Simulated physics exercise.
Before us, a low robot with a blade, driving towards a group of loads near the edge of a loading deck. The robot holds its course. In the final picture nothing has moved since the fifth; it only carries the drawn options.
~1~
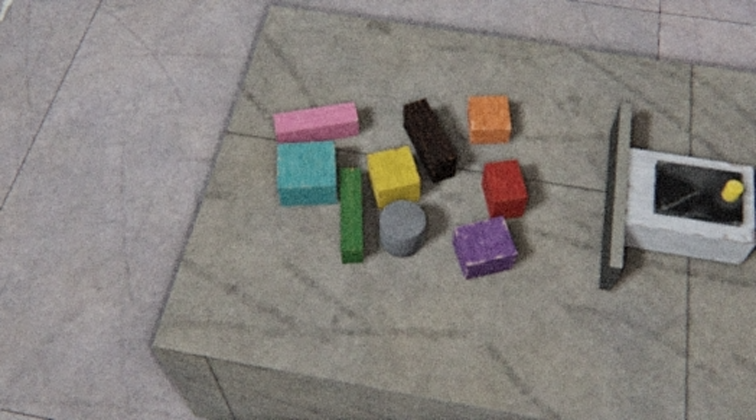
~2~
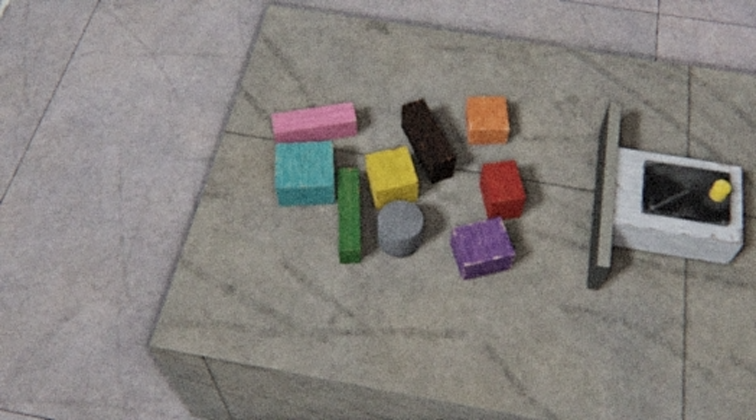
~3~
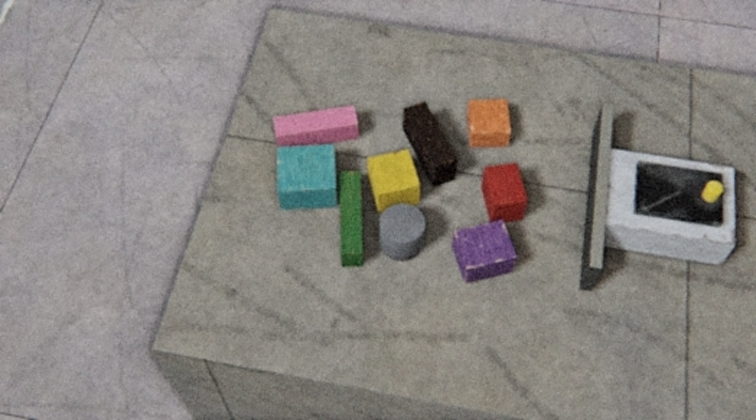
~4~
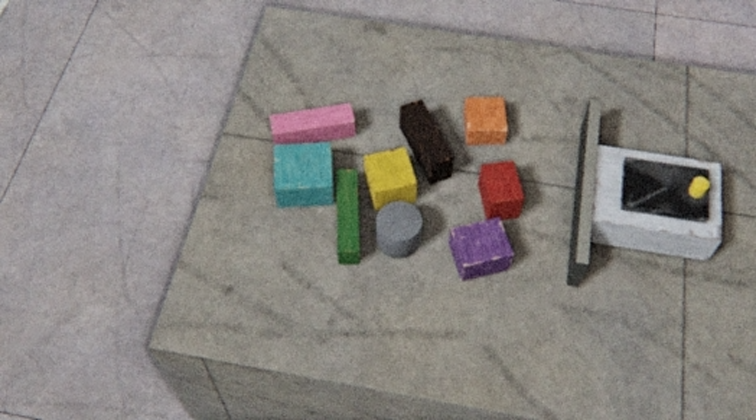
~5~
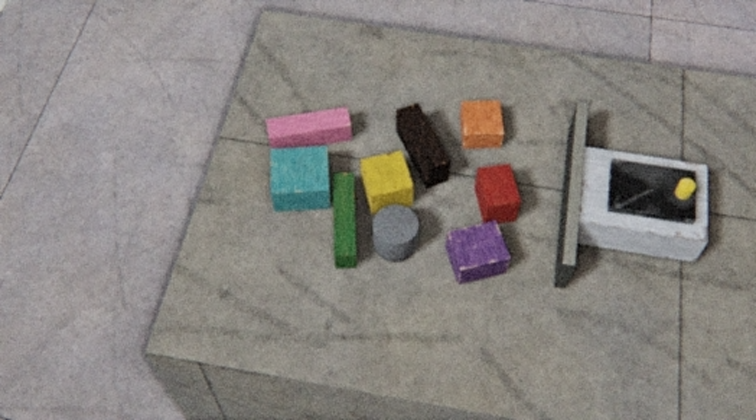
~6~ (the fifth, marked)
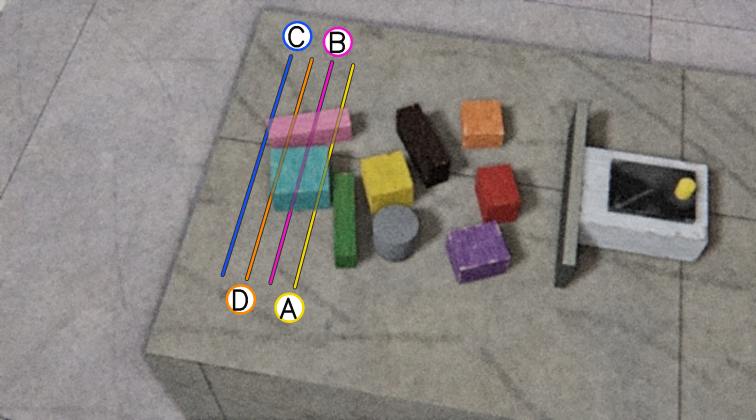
A low white robot with an upright grey blade moves slowly and steadily left across a grey deck towards a cluster of colourful blocks, bars and a grey canister near the edge, which stay still as the gap narrows slightly.
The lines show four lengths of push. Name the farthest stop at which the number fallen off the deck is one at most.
At A, and not beyond.
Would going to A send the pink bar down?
No.
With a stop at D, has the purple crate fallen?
No.
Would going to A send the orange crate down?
By then, no.
On the copy, A at (326, 168); B at (304, 164); C at (260, 157); D at (282, 161).
On A. First, robot (554, 175); orange crate (467, 121); purple crate (443, 240).
Then, robot (464, 161); turquoise crate (273, 173); pink bar (297, 129).
Finally, robot (395, 151); turquoise crate (207, 164); pink bar (233, 121); none fallen.
By contrast, B drops three; C drops six; D drops four.
